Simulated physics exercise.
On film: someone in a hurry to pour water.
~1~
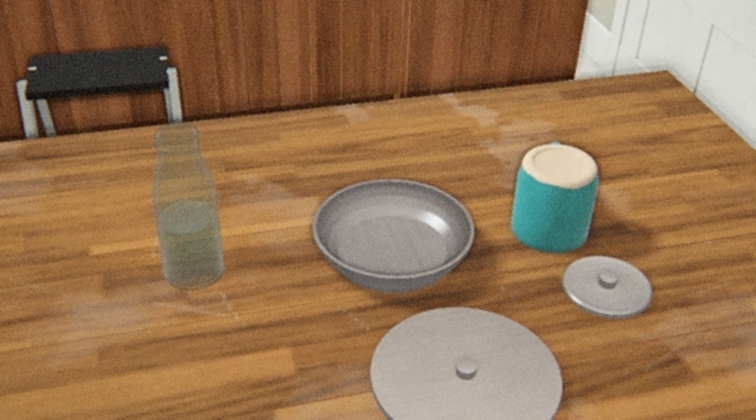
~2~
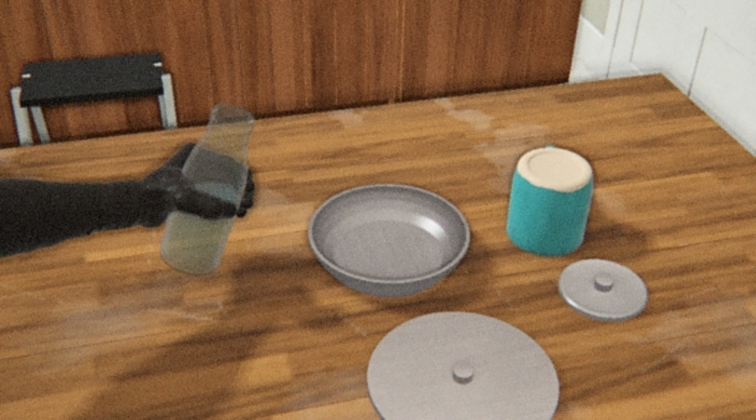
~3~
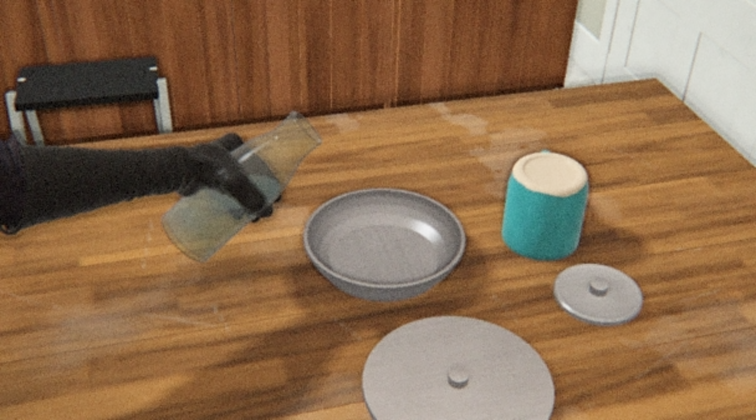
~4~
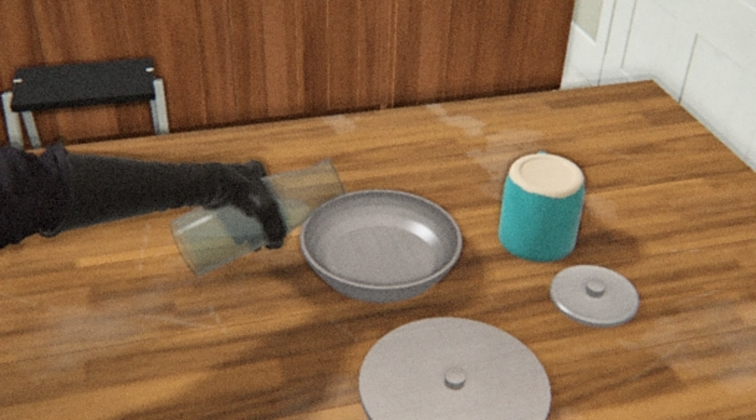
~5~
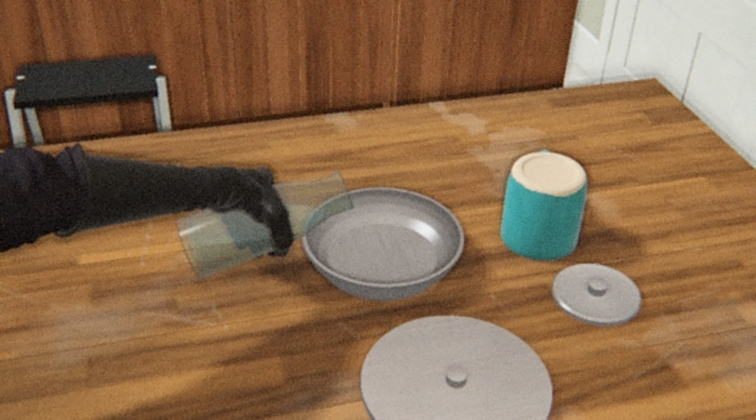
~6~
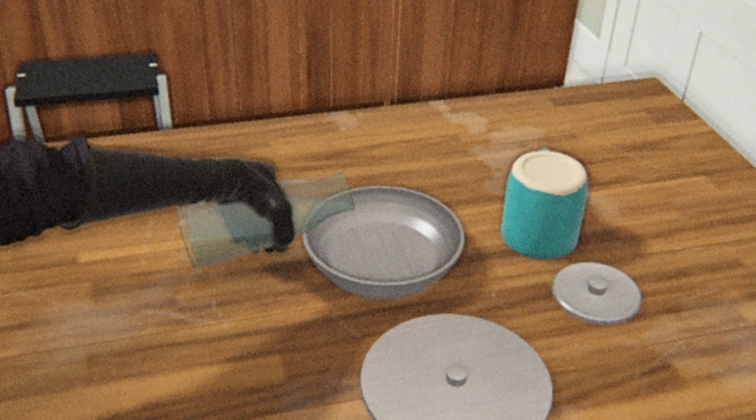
A black-gloved, dark-sleeved arm reaches in from the left and grips a clear glass bottle, partly filled, on a wooden table seen from above at an angle. An open grey dish sits mid-table, a large grey lid in front, an upturned teal mug and smaller lid to the right, a black stool behind. The arm lifts and tilts the bottle rightward until nearly level beside the dish, slowing, while the view shifts slightly.
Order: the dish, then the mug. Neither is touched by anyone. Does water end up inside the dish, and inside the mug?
The dish traps it; the mug deflects it.
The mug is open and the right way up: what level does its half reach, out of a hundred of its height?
About 25 percent of its height.
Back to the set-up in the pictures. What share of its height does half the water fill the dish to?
About 20%.
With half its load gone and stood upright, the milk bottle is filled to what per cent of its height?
Fill height: Near 20 per cent.
A moment on, the water goes into the dish.
Further on, it runs off the upturned base of the mug.
When it is over, the dish has its share inside; the mug is empty, in a puddle.
